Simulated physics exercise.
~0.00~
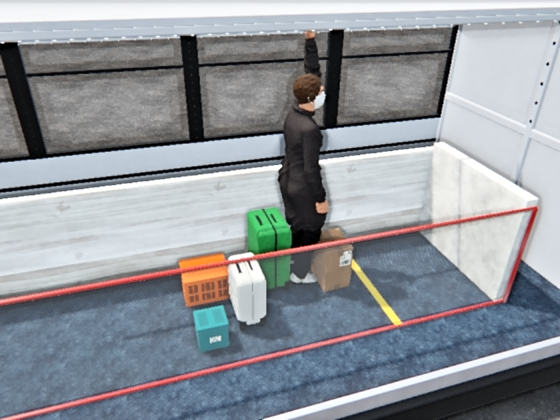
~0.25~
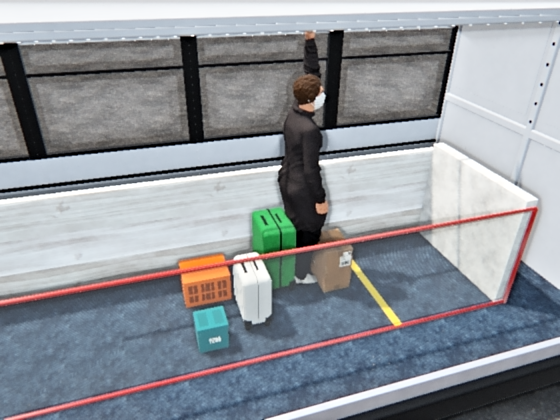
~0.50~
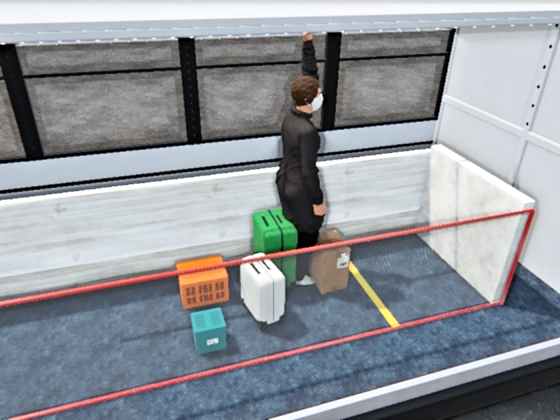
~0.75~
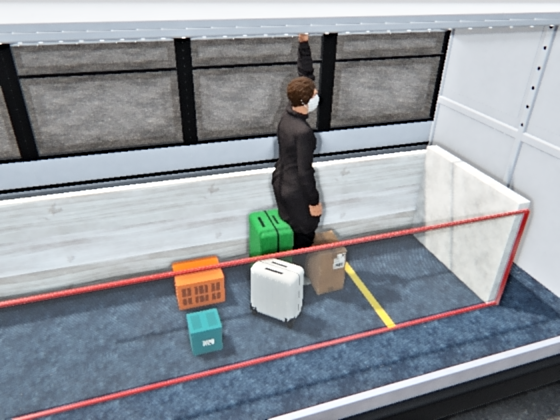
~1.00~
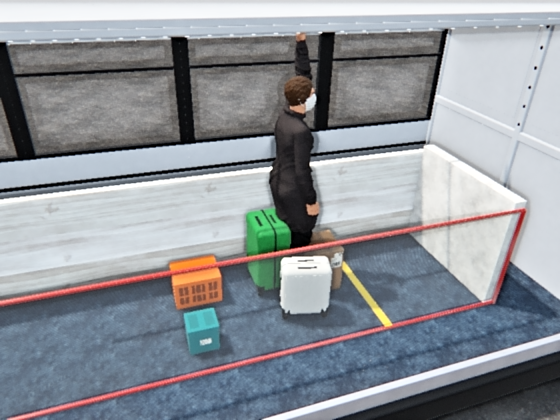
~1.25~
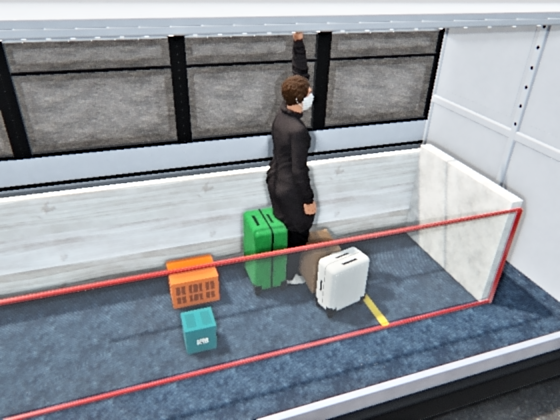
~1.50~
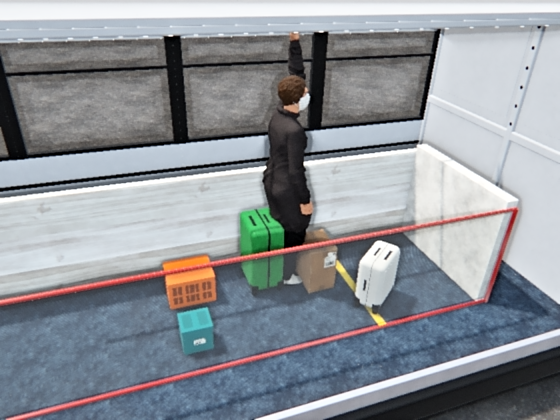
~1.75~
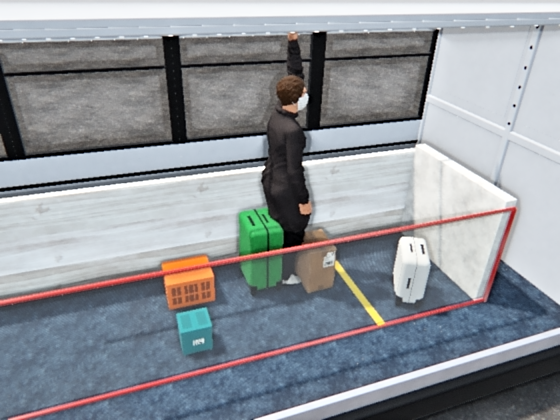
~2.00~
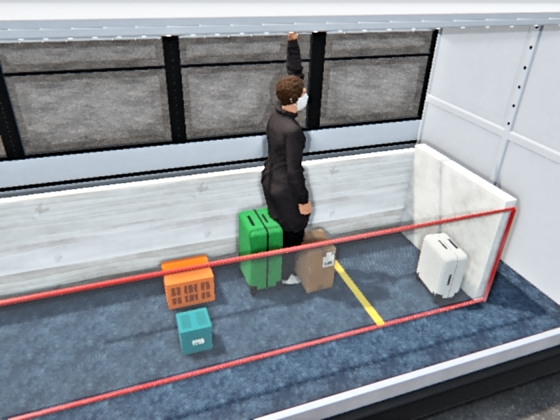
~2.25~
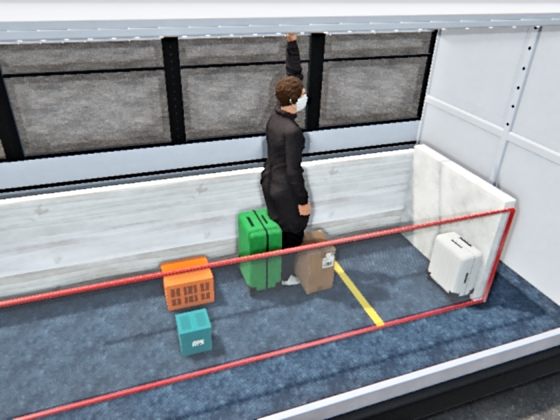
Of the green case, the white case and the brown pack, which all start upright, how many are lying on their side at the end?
None of them are. The green case, the white case and the brown pack are all still upright at the end.
White wheeled suitcase sliding right past a masked passenger and brown pack, turning, crossing the yellow line and ending upright near the end wall.
